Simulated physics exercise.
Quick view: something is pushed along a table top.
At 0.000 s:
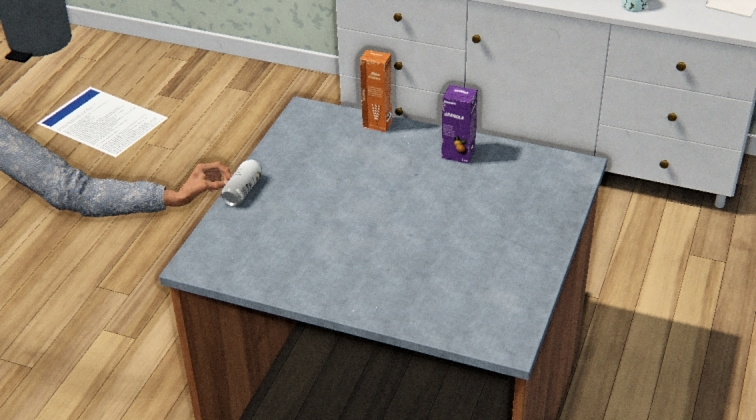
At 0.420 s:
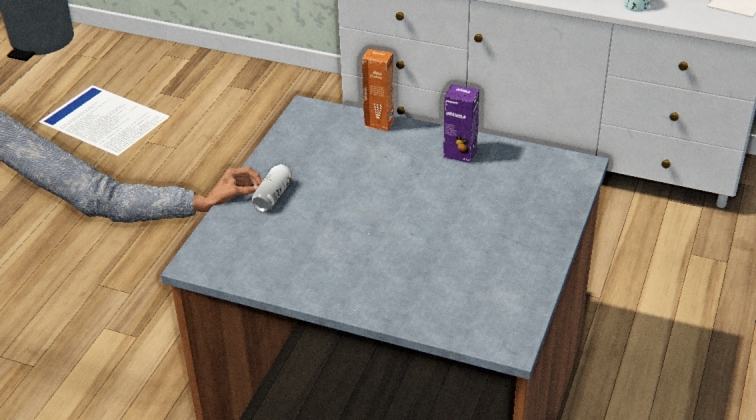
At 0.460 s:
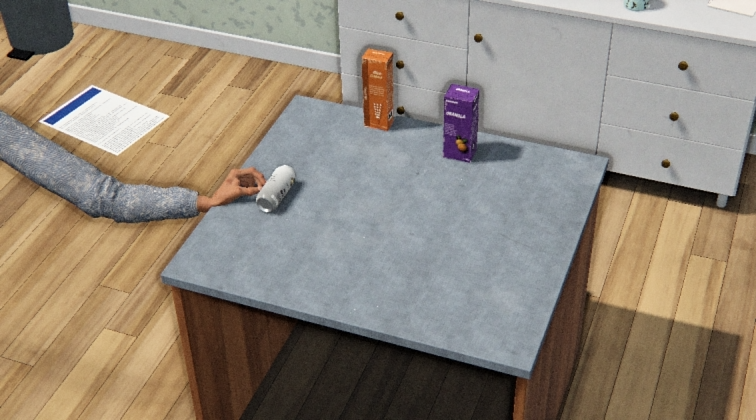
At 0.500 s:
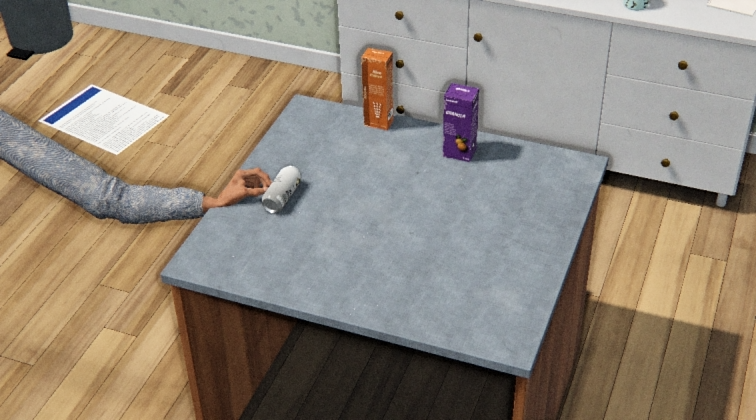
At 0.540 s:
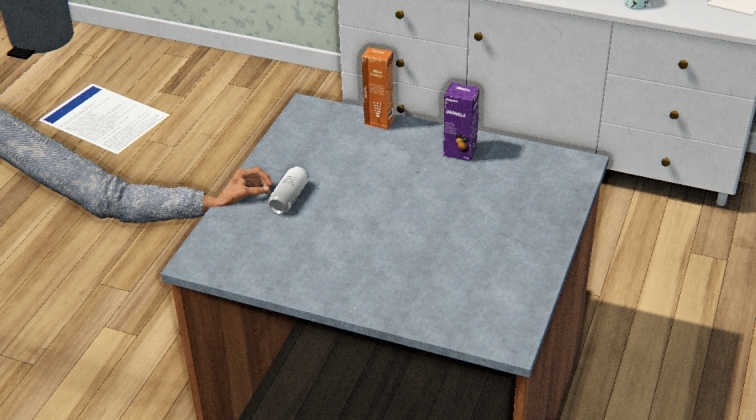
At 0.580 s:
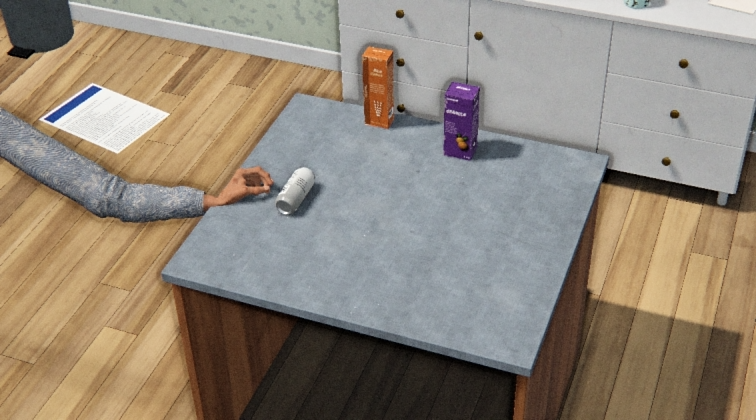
A white can lying on its side on a gray table top moves to the right as a hand in a gray sleeve pushes it from the left. The can then rolls slightly farther right, away from the fingers, leaving a small gap, while the orange and purple boxes stay still.
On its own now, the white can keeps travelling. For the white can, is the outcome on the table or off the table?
On the table.
After 0.78 s, white can rolled well along near (324, 198).
After 1.08 s, white can rolled well along near (358, 205).
At rest (2.0 s), moved from the start, white can. Seen from the same camera at the end, white can near (386, 212).
